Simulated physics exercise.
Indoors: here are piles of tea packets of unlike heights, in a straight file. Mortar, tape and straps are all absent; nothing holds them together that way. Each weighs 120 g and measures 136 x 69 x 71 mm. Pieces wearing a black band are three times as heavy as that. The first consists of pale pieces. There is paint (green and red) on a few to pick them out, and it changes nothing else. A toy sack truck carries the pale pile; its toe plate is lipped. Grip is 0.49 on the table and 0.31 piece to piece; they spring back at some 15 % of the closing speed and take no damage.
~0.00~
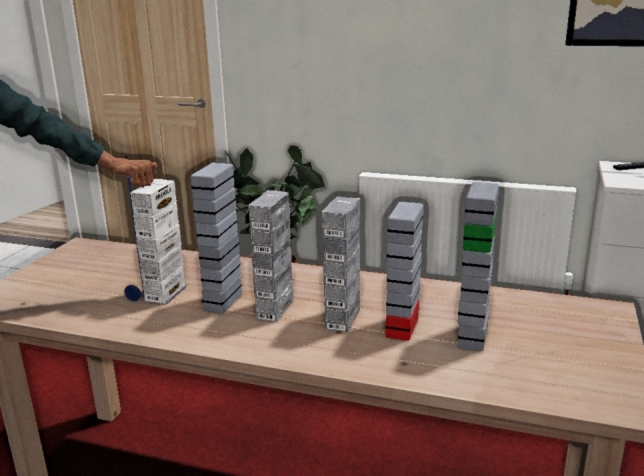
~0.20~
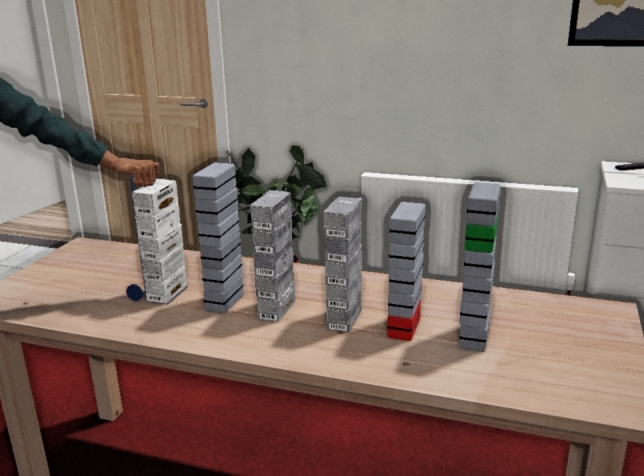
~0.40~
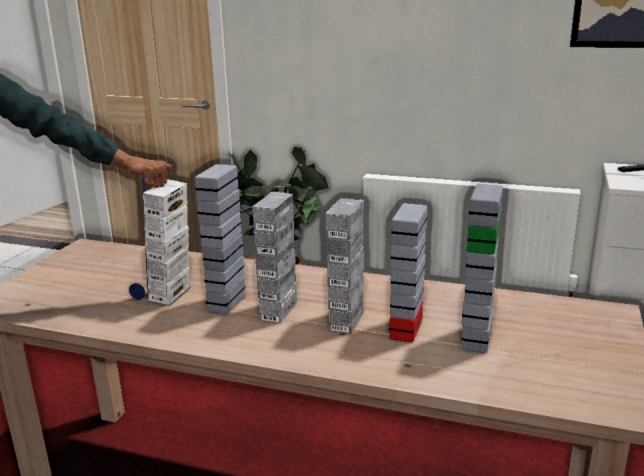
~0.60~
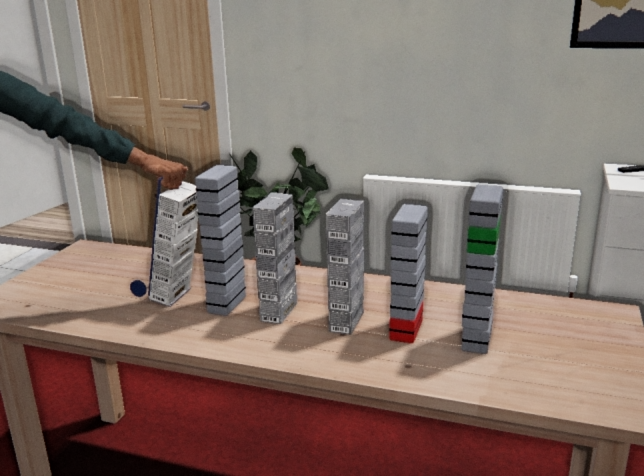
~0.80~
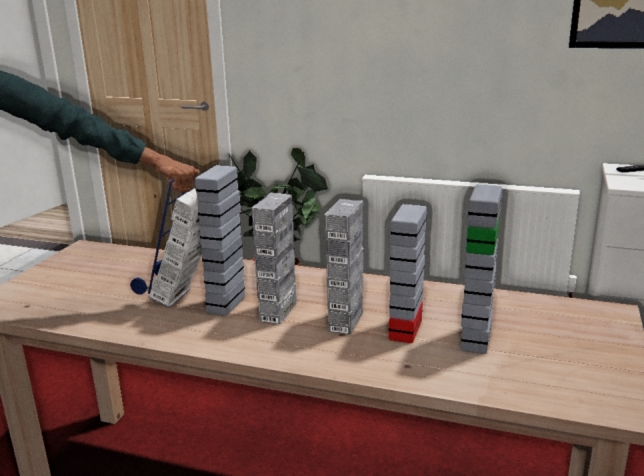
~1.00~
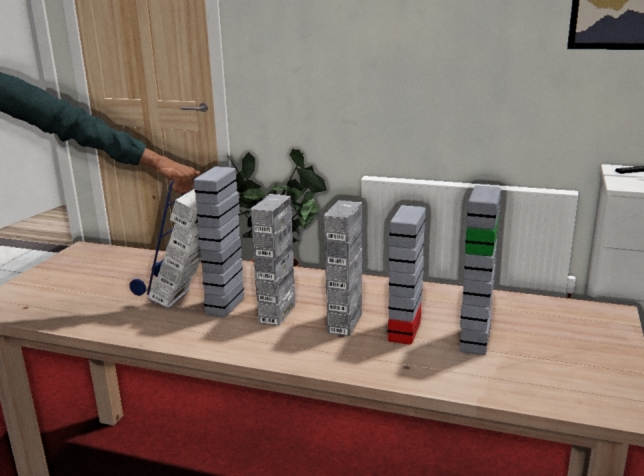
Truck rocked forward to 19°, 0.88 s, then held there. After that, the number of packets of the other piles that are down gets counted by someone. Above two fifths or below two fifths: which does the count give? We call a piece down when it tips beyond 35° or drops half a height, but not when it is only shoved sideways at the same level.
Below two fifths.
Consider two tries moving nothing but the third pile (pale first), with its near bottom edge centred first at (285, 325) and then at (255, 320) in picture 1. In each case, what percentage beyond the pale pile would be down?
Try 1: Around 0 %; try 2: Around 0 %.
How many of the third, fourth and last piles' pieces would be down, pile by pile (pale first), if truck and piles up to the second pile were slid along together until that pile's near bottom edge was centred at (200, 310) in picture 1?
Third 0, fourth 0, last 0.
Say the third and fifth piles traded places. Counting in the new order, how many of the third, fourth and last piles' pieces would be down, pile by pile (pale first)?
Down per pile: Third 0, fourth 0, last 0.
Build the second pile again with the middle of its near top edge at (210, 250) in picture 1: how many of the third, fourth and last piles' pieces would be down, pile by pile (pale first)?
Counts down - third: 0; fourth: 0; last: 0.
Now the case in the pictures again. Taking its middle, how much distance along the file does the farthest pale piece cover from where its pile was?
I'd put it at close to 12 cm.
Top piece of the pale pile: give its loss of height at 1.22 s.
Some 0 cm lower.
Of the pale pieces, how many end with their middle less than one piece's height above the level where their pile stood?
1.
After 1.22 s, 0 of the pale pile down; none of the 27 other packets down.
In the end (1.9 s), 0 of the pale pile down; none of the 27 other packets down; green packet unmoved; red packet unmoved. That is 0 per cent. From the last view, middles, green packet near (482, 233), red packet near (405, 321).
